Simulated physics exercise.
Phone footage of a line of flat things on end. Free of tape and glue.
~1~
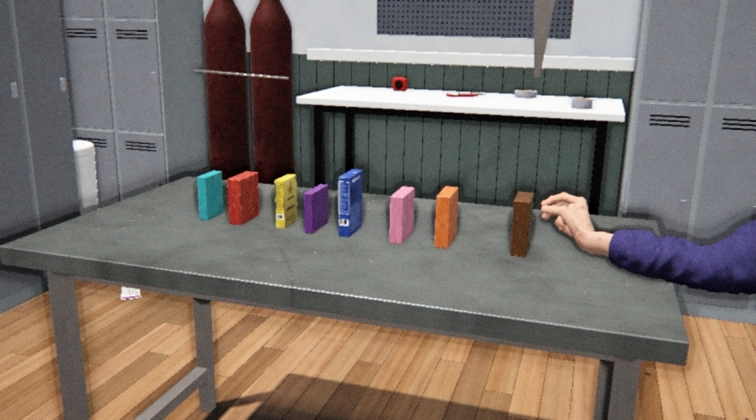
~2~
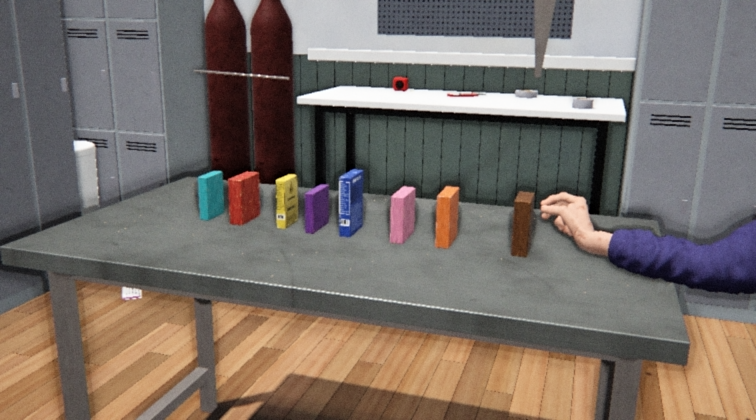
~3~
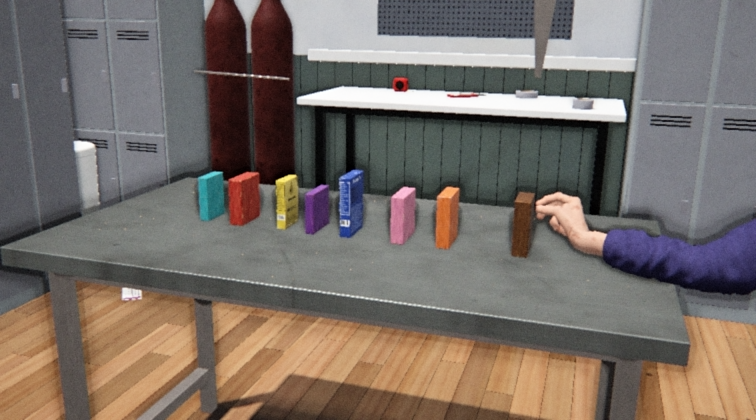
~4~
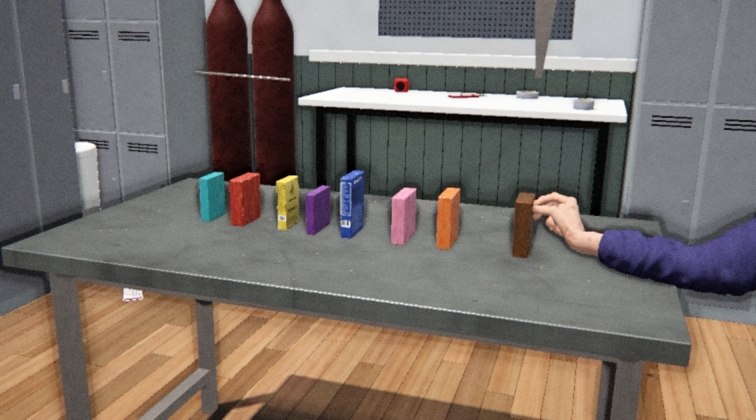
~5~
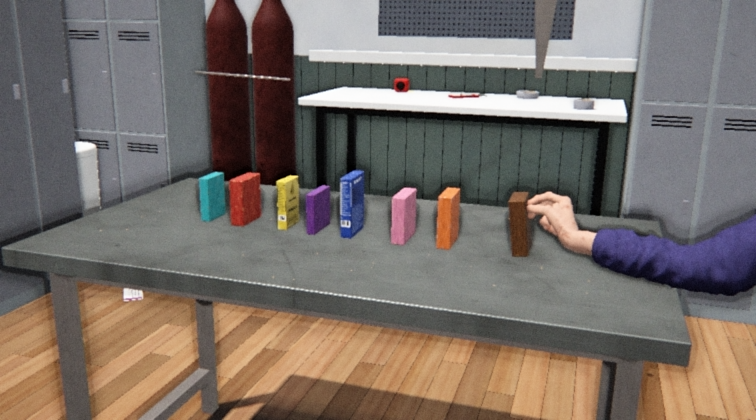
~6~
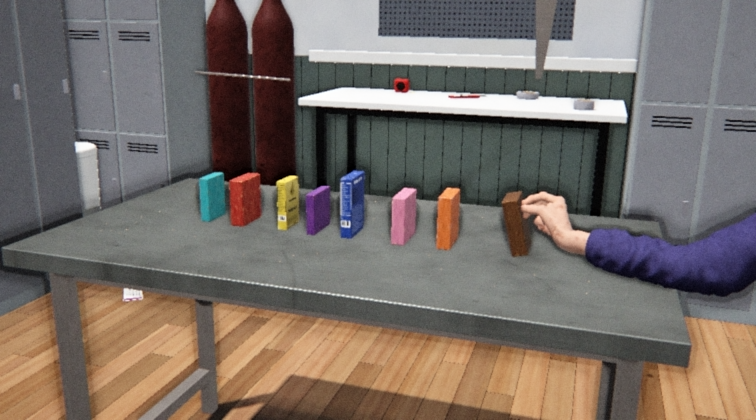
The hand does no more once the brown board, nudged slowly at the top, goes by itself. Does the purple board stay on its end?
Yes, it stays upright.
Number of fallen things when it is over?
1 altogether.
Then, 0.20 s on from there, brown board 37° over.
Then, 0.30 s on from there, brown board 77° over.
Then, 0.40 s on from there, brown board 90° over.
In the end, all 6 unmoved. At the end, from the last picture's camera, purple board near (319, 210).
